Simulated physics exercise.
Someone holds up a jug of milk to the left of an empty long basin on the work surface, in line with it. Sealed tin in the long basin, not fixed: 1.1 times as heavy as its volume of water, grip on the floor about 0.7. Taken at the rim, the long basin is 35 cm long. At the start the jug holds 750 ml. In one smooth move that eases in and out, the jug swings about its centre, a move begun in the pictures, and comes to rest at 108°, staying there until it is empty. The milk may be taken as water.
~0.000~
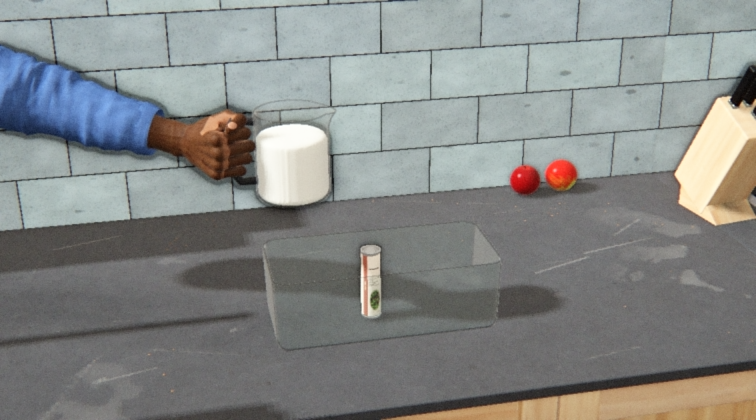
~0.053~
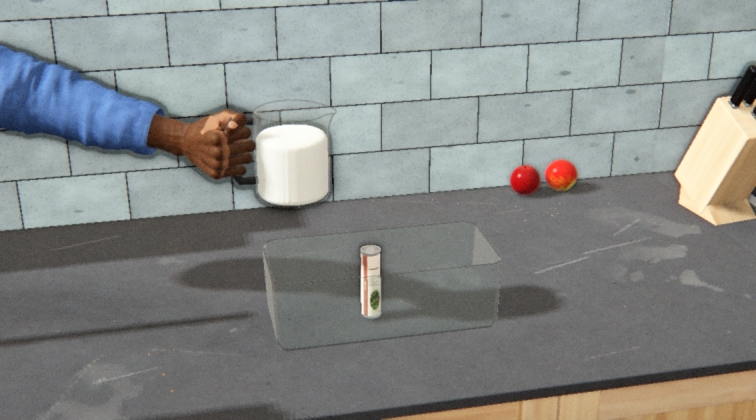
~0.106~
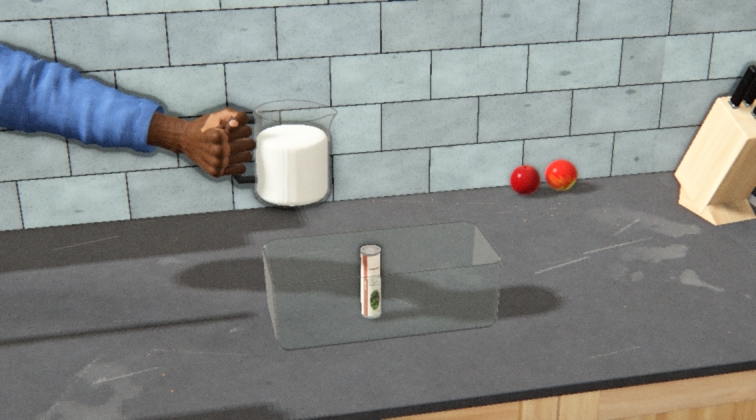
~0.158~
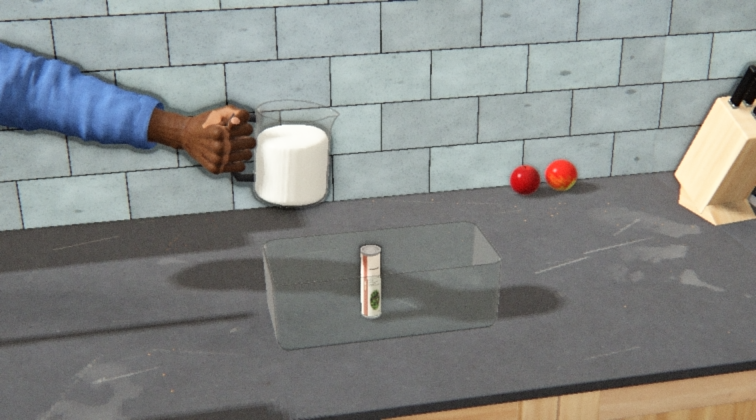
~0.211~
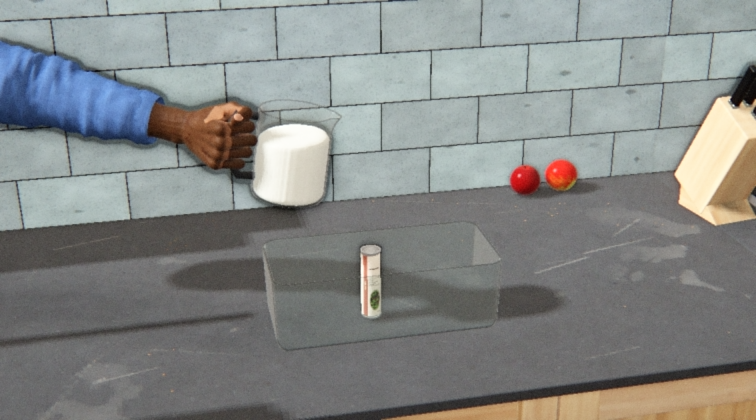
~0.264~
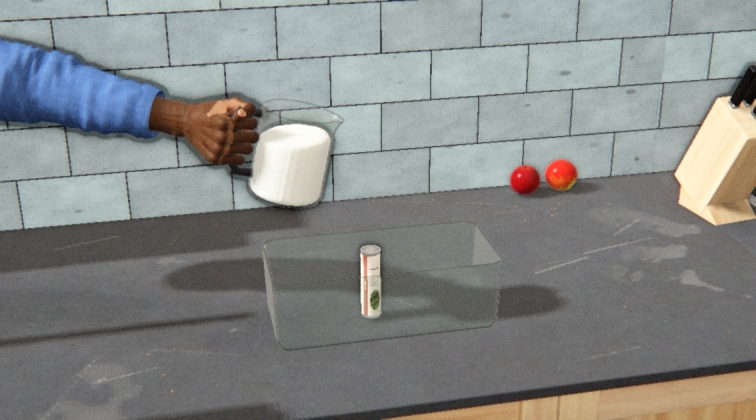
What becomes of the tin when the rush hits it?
The tin stays upright.
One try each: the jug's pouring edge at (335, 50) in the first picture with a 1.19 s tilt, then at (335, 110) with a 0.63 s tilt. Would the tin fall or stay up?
Trial 1 - tin stays standing; trial 2 - tin stays standing.
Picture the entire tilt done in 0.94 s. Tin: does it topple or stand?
In that case the tin stays vertical.
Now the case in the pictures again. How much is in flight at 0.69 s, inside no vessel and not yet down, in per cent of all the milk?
Near 10 per cent at that moment.
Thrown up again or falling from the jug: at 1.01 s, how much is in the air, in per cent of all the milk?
Around 28 percent of it is airborne.
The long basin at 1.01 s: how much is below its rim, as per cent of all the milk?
About 40 per cent.
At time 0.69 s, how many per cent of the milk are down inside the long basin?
I'd put it near 0 percent.
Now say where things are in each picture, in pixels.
In the first frame, it leans 0°; its right rim is at (336, 109); the milk meets the walls at (256, 138) and (325, 133); the long basin's rim runs from (268, 264) to (488, 242); the tin's top is at (371, 253).
In the second frame, it leans 1°; its right rim is at (336, 109); the milk meets the walls at (256, 138) and (325, 133).
In the third frame, it leans 2°; its right rim is at (337, 110); the milk meets the walls at (256, 137) and (326, 133).
In the fourth frame, it leans 5°; its right rim is at (339, 112); the milk meets the walls at (258, 138) and (327, 133).
In the fifth frame, it leans 8°; its right rim is at (342, 115); the milk meets the walls at (258, 138) and (327, 133).
In the sixth frame, it leans 13°; its right rim is at (344, 119); the milk meets the walls at (258, 139) and (329, 133).
Then, 0.69 s in, the tilt is 68° and 90 per cent is still to pour; the tin stands where it began.
Then, 1.01 s in, the tilt is 102° and 33 per cent is still to pour; the tin stands where it began.
Then, 1.33 s in, the tilt is 108° and 3 per cent is still to pour; the tin stands where it began.
Then, 1.69 s in, the tilt is 108° and 0 per cent is still to pour; the tin stands where it began.
Finally, the tin stands where it began.
